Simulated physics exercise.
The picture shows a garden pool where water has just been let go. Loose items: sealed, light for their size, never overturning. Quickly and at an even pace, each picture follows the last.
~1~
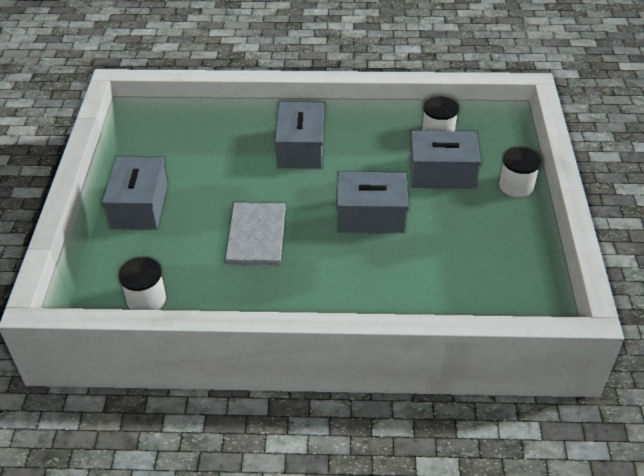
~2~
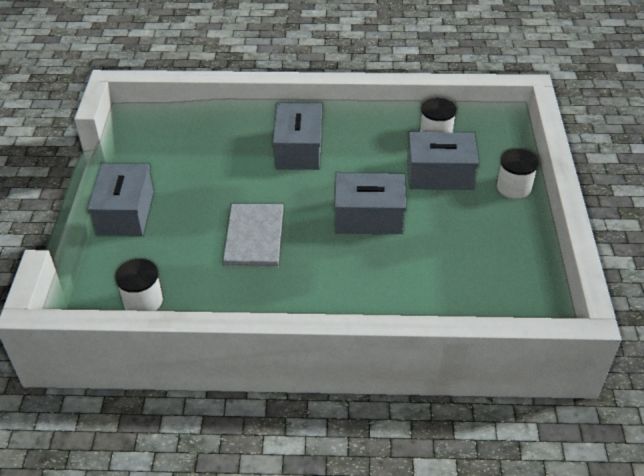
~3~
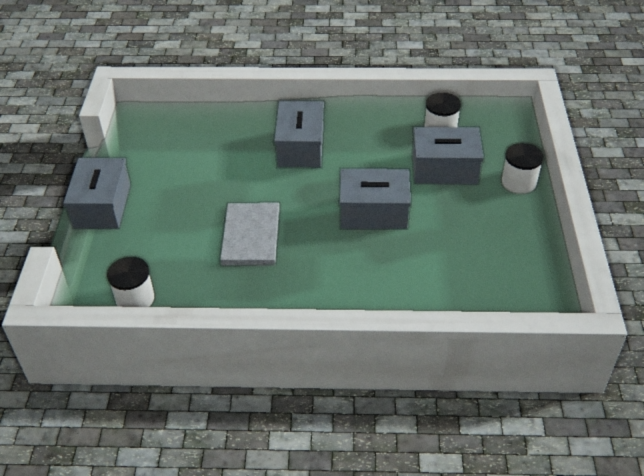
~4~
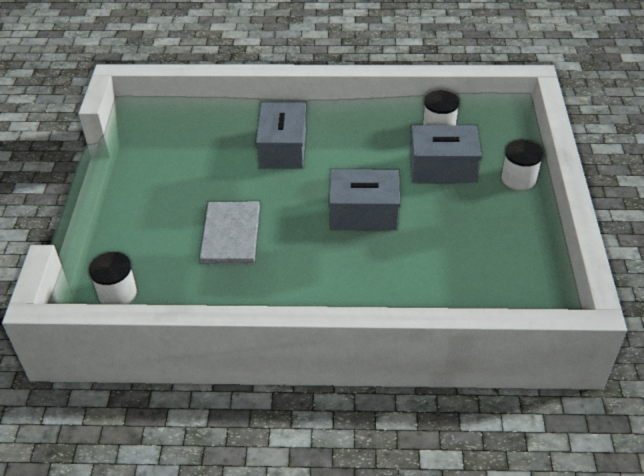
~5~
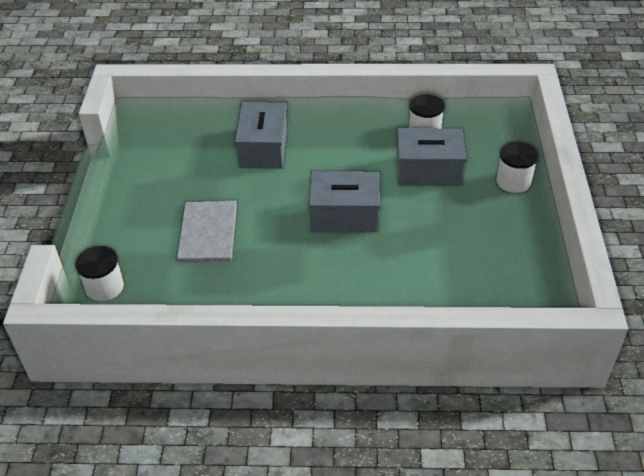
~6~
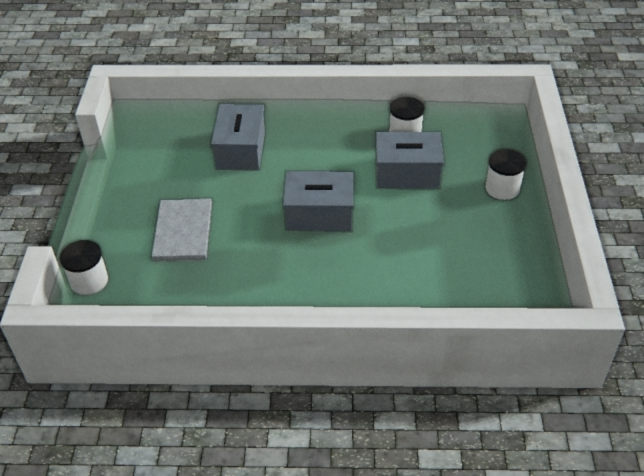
A rectangular pool of green water with pale stone walls sits on grey cobbled paving, seen from above at an angle. Four slotted blue-grey boxes, three black-topped white cylinders and a flat grey slab lie spread across it. A gap opens in the left wall, the leftmost box slides out through it and disappears from view, then the remaining items drift leftward, the right-hand ones last.
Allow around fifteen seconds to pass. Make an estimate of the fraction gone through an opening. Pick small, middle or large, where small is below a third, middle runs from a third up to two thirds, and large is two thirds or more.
Middle.
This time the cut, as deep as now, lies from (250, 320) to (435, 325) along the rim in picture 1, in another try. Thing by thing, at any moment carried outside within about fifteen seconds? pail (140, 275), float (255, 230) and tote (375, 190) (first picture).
In turn: Through, out, carried outside.
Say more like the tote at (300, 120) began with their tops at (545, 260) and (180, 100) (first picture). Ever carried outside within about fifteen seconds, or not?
Taking them in order, the first is remaining and the second is lost through the gap.
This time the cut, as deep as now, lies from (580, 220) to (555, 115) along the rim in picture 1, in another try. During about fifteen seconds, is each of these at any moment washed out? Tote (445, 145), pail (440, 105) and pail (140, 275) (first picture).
Lost, lost, retained.
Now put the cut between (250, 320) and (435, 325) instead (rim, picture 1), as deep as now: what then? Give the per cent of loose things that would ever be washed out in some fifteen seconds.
50 per cent or so.
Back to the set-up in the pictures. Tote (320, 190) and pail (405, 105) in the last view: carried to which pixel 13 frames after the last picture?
Estimate - first: (212, 199), second: (358, 120).
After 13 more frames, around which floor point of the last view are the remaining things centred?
Around (355, 209).
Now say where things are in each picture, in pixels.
The first frame shows a float at (256, 230), afloat; a pail at (140, 273), afloat; 0 of 8 have shifted.
The second frame shows a float at (254, 232), afloat; a pail at (136, 274), afloat; 1 of 8 have shifted.
The third frame shows a float at (250, 230) floats, close to its start; a pail at (128, 272) floats, close to its start; 2 of 8 have shifted.
The fourth frame shows a float at (230, 229), afloat, close to its start; a pail at (110, 267), afloat, close to its start; 5 of 8 have shifted.
The fifth frame shows a float at (207, 229) floats, close to its start; a pail at (96, 261) floats, close to its start; 7 of 8 have shifted.
The sixth frame shows a float at (182, 227), afloat, a stride from its start; a pail at (80, 255) floats, a stride from its start; 8 of 8 have shifted.
A moment on, 1 of 8 are out; 7 afloat.
Next, 4 of 8 are out; 4 afloat.
Later, 4 of 8 are out; 4 afloat.
In the end, 4 of 8 are out; 4 afloat.
